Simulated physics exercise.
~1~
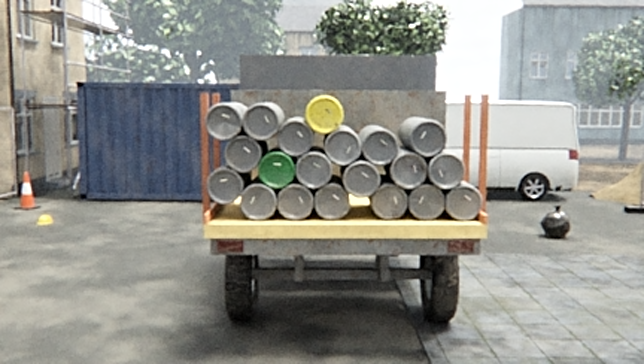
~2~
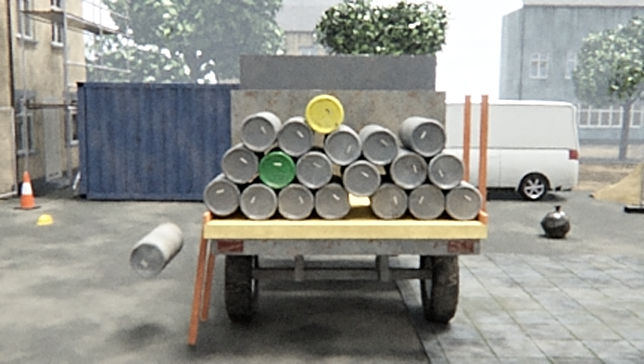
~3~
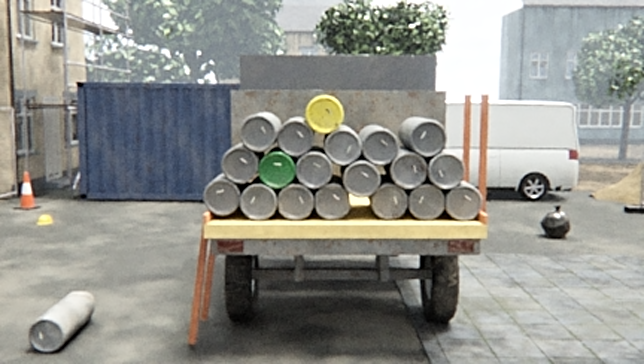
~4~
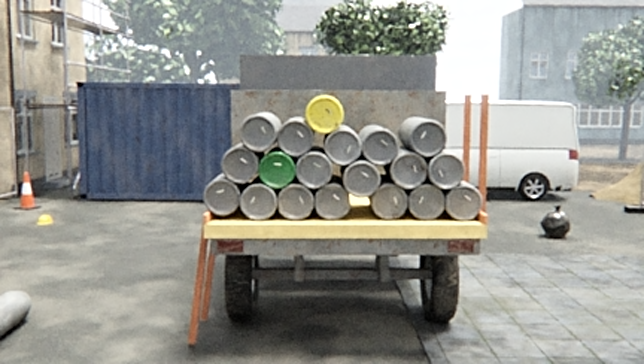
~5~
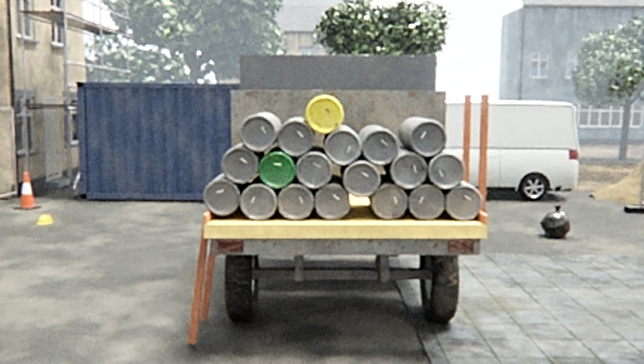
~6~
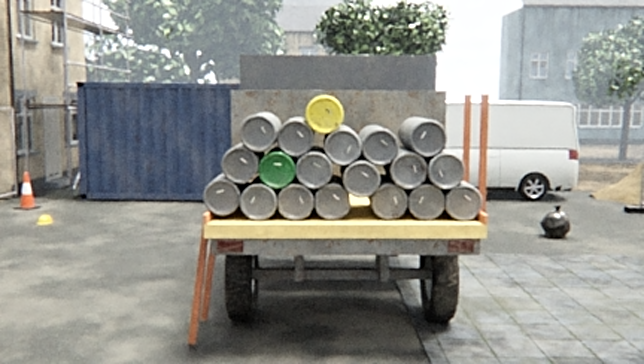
Gas cylinders, most of them grey with one green and one yellow, lie stacked on the flatbed of a parked lorry, held by orange posts on both sides. The posts on the left swing down and hang below the deck edge. A single grey cylinder from the upper left of the pile drops off that side towards the paved ground. It lands and rolls away to the left until it passes out of view. The rest of the stack stays put, with the yellow cylinder still on top and the green one in the row below.
